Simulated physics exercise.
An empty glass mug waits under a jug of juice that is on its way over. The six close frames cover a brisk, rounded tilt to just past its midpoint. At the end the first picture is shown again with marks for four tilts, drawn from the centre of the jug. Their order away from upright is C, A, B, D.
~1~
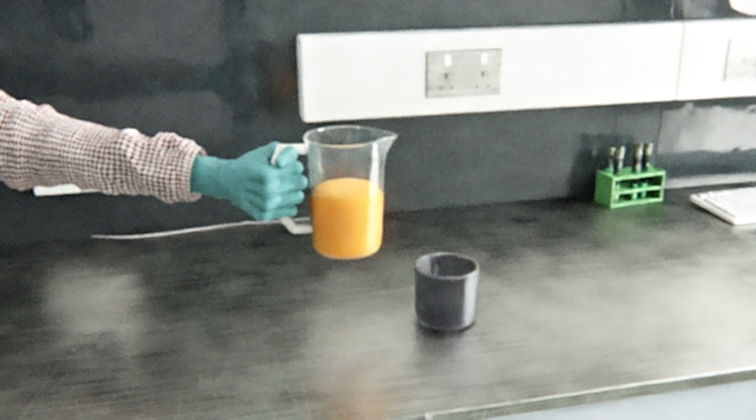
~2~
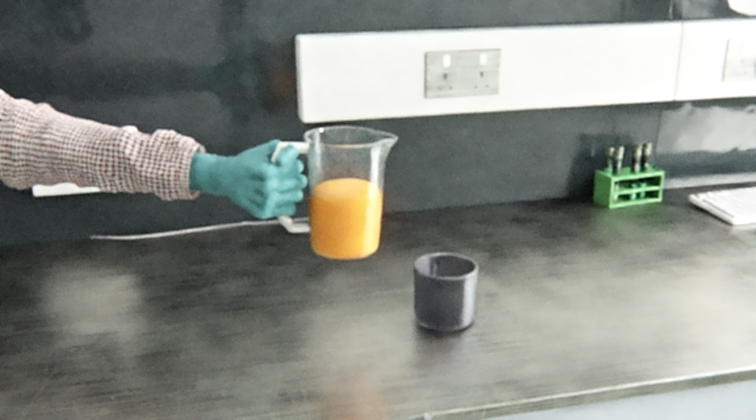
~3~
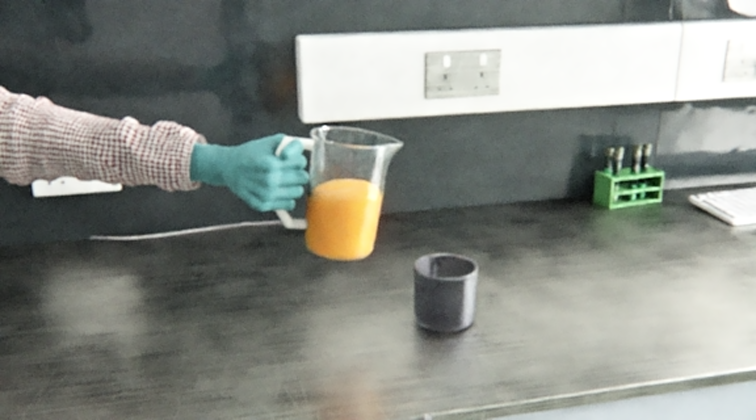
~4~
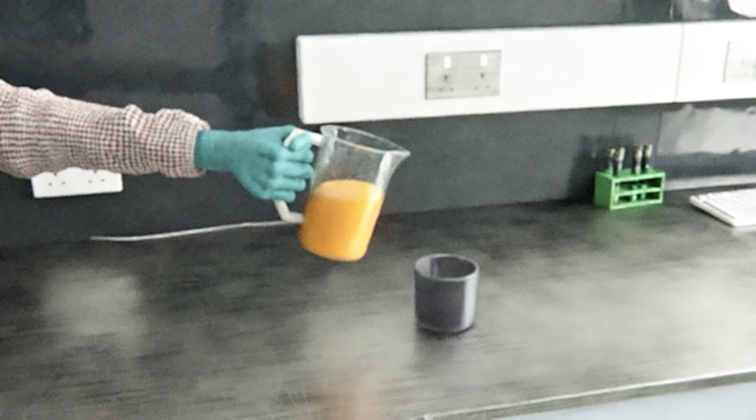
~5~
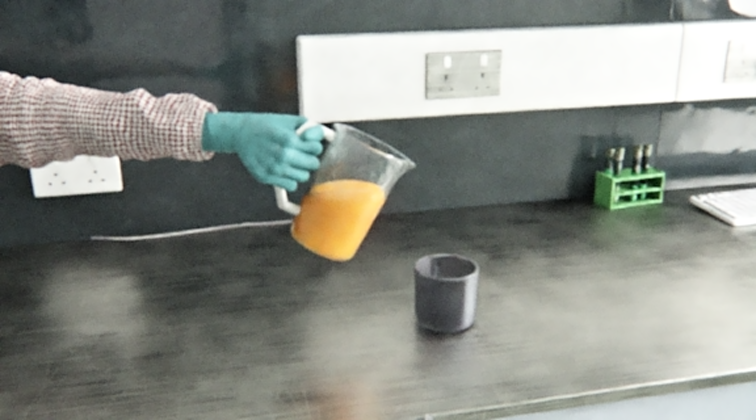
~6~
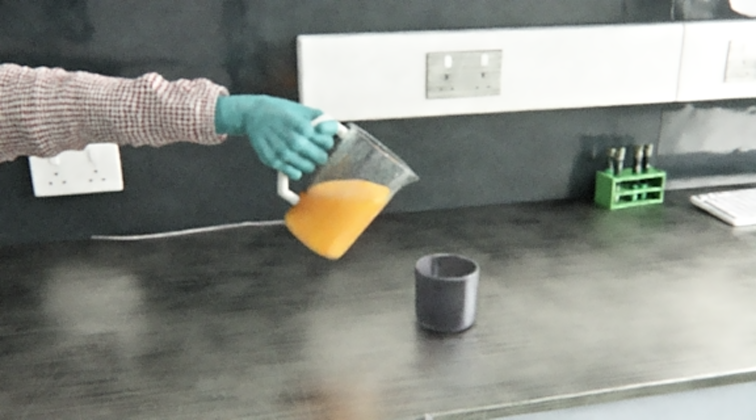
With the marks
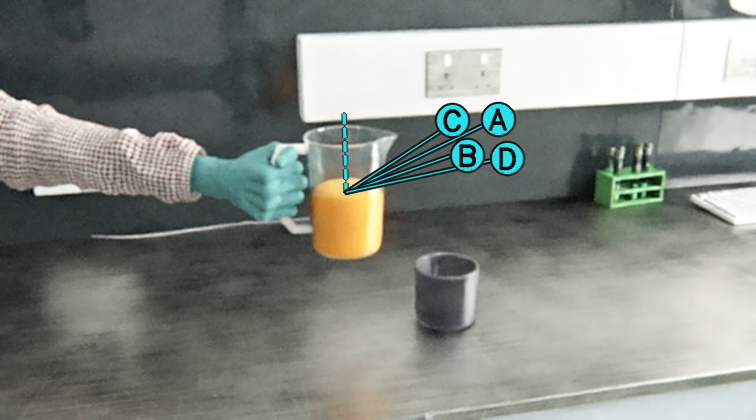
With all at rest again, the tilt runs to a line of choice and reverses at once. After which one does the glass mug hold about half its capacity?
Tilt B does it best.
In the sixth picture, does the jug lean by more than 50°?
No, it does not.
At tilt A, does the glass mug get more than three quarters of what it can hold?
No, it does not.
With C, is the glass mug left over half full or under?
Under half.
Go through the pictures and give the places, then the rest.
In the first frame, upright, lip at (395, 135); rim of the glass mug round (447, 265); nothing has left yet.
In the second frame, tipped about 2°, lip at (396, 137); nothing has left yet.
In the third frame, tipped about 8°, lip at (401, 143); nothing has left yet.
In the fourth frame, tipped about 17°, lip at (408, 152); nothing has left yet.
In the fifth frame, tipped about 28°, lip at (414, 164); nothing has left yet.
In the sixth frame, tipped about 39°, lip at (418, 178); nothing has left yet.
In cyan, A at (482, 125); B at (449, 156); C at (439, 132); D at (490, 160).
For tilt A, the glass mug ends with about 28 % of what it can hold.
For tilt B, the glass mug ends with about 50 % of what it can hold.
For tilt C, the glass mug ends with about 11 % of what it can hold.
For tilt D, the glass mug ends with about 68 % of what it can hold; 6 % of the juice is spilt.
